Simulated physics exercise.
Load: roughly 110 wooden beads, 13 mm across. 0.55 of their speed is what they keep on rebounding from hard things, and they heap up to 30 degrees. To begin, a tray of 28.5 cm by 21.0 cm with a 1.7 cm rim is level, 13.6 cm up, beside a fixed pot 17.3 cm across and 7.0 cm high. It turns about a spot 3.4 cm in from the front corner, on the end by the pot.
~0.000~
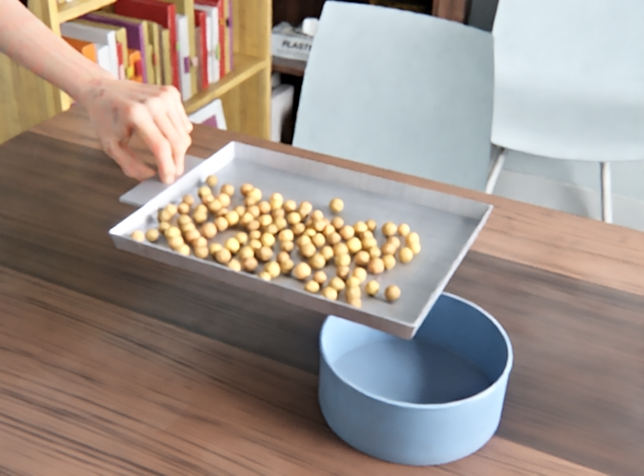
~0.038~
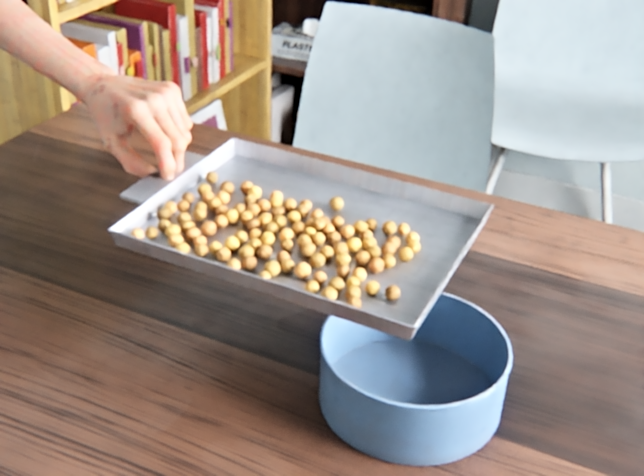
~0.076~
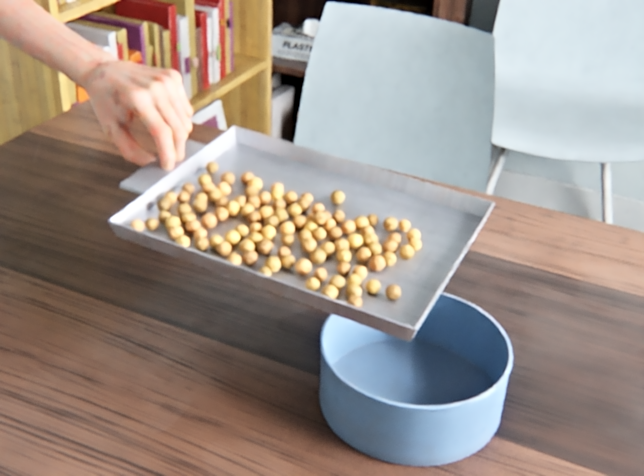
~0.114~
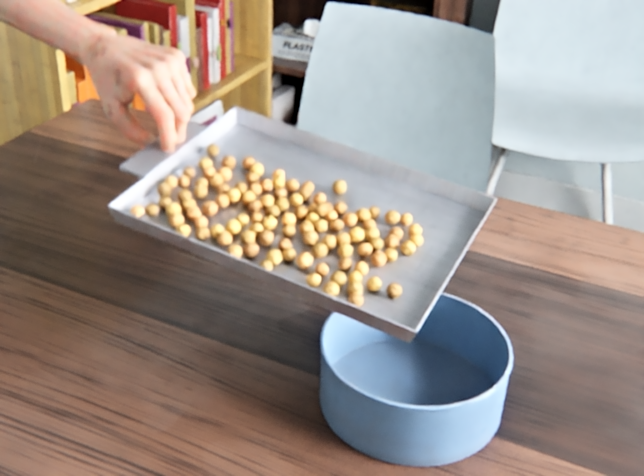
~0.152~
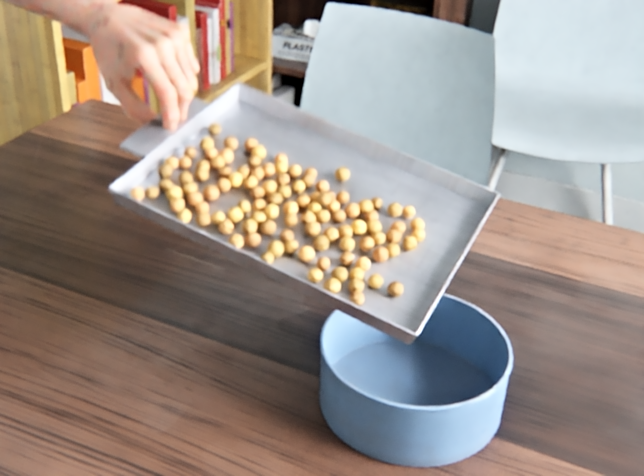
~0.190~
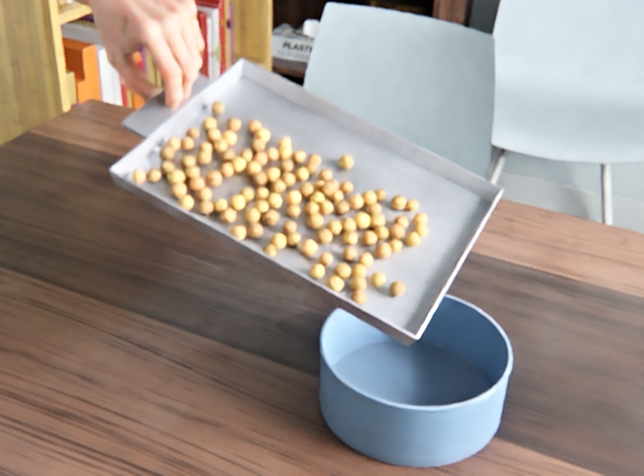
The clip shows a hand lifting the left end of a shallow grey tray of small round tan beads, tilting it increasingly down to the right above a blue pot on a wooden table, while the beads stay spread across it.
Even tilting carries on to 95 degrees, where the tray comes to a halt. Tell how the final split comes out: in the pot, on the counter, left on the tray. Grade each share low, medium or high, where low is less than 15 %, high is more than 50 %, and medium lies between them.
Shares - pot: Low, counter: High, tray: Low.
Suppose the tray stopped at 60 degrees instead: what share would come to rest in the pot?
Roughly 5 percent.
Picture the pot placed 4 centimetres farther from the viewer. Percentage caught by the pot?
0 per cent.
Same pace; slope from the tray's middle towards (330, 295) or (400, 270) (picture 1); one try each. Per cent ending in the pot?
Roughly 5 per cent on the first try and 20 per cent on the second.
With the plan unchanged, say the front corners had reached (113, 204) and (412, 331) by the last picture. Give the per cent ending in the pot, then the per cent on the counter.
That works out as pot 0 and counter 100.
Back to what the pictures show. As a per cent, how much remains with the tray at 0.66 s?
Close to 65 in a hundred.
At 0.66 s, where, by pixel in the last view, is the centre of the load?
Roughly pixel (444, 330).
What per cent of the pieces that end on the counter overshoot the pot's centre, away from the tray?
About 100 percent of the spill.
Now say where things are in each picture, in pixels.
The first picture shows tray tilt 0 degrees, front corners at (116, 231) and (411, 322); middle of the pieces at (286, 237); pot at (415, 341).
The second picture shows tray tilt 1 degrees, front corners at (116, 228) and (412, 323); middle of the pieces at (286, 235).
The third picture shows tray tilt 3 degrees, front corners at (115, 220) and (412, 324), lowest corner right front; middle of the pieces at (287, 230).
The fourth picture shows tray tilt 7 degrees, front corners at (115, 205) and (413, 326), lowest corner right front; middle of the pieces at (288, 220).
The fifth picture shows tray tilt 13 degrees, front corners at (116, 187) and (414, 329), lowest corner right front; middle of the pieces at (290, 209).
The sixth picture shows tray tilt 18 degrees, front corners at (117, 169) and (415, 332), lowest corner right front; middle of the pieces at (293, 198); pot at (415, 343). The tray's pace is about 135 degrees a second.
After 0.47 s, tilt 56 degrees; the tray holds 100 %, the pot 0 %.
After 0.66 s, tilt 82 degrees; the tray holds 65 %, the pot 0 %.
Then, at 0.96 s, tilt 95 degrees; the tray holds 0 %, the pot 5 %.
In the end, at 1.9 s, pot 5 %, counter 95 %, tray 0 %.
